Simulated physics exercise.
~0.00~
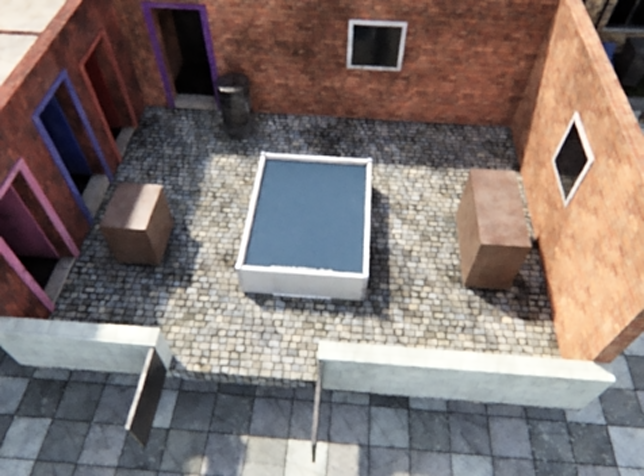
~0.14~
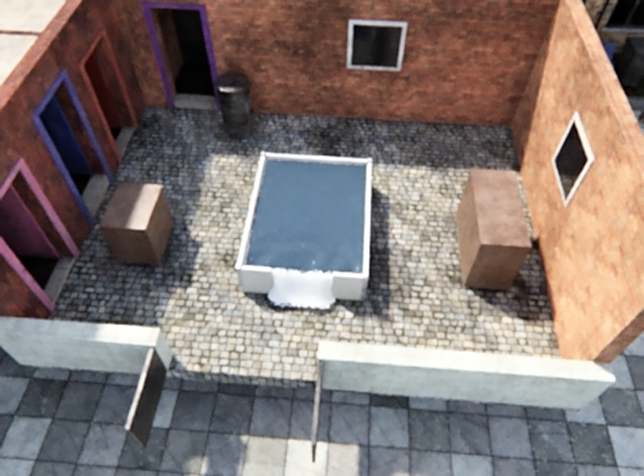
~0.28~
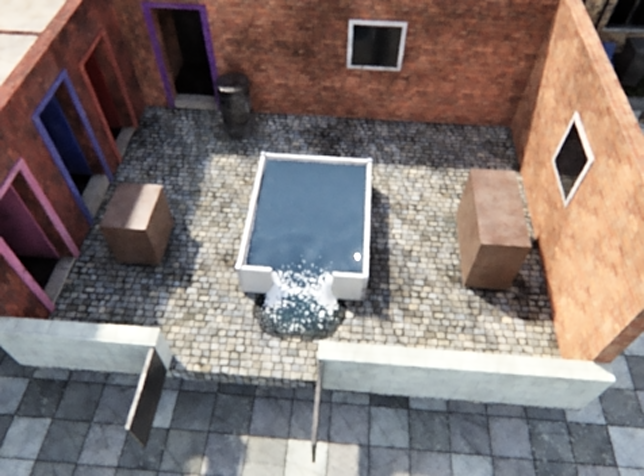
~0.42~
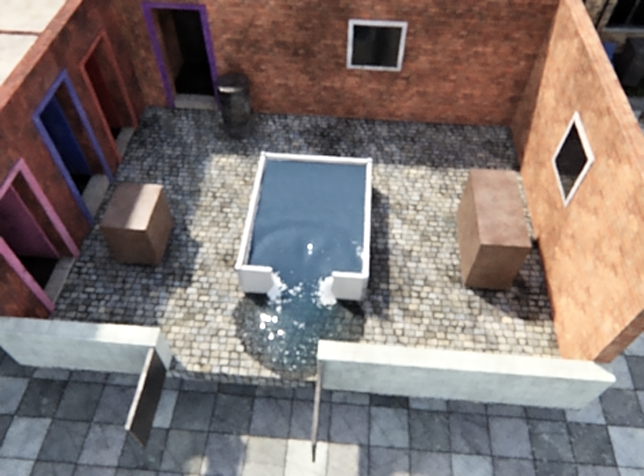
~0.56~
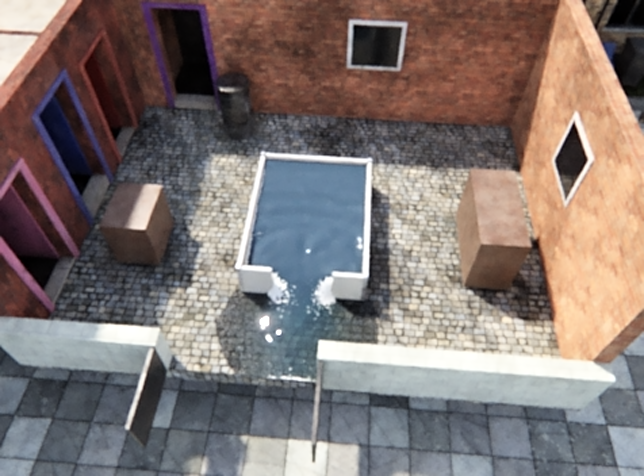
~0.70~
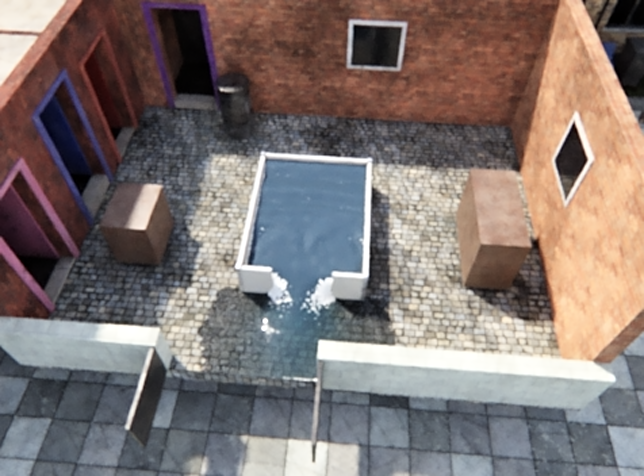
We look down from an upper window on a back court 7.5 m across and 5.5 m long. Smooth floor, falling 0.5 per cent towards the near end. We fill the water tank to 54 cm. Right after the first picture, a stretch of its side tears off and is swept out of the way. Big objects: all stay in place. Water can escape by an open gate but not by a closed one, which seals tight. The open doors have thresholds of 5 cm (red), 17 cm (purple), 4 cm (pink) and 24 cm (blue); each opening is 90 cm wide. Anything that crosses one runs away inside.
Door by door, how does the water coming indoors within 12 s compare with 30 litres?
The red door lets in no more than that; the purple door lets in no more than that; the pink door lets in no more than that; the blue door lets in no more than that.
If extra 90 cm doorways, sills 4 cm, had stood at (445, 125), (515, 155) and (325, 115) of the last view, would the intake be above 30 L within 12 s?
Note, doorways in listed order: Stays short, stays short, stays short.
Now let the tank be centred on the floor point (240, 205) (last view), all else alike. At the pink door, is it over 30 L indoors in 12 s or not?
After that, the pink door ends up outside the limit.
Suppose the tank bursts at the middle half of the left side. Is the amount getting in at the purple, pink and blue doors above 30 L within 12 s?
At purple the amount is beneath the mark, at pink it is higher than the mark, and at blue it is beneath the mark.
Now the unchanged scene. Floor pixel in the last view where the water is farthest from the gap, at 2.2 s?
(556, 383).
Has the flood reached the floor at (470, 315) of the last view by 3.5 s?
It is wet.
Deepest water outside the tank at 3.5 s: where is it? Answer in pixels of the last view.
About (323, 365).
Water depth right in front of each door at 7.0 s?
Red 0 cm, purple 0 cm, pink 1 cm, blue 0 cm.
After 1.4 s water covers 10 % of the floor and is deepest (28 cm) near (336, 366); red door not reached, purple door not reached, pink door not reached, blue door not reached.
After 2.2 s water covers 15 % of the floor and is deepest (26 cm) near (323, 365); red door not reached, purple door not reached, pink door not reached, blue door not reached.
After 3.5 s water covers 20 % of the floor and is deepest (18 cm) near (323, 365); red door not reached, purple door not reached, pink door not reached, blue door not reached.
After 7.0 s water covers 30 % of the floor and is deepest (11 cm) near (323, 365); red door not reached, purple door not reached, pink door not reached, blue door not reached.
After 12.0 s water covers 45 % of the floor and is deepest (6 cm) near (323, 365); red door not reached, purple door not reached, pink door not reached, blue door not reached.
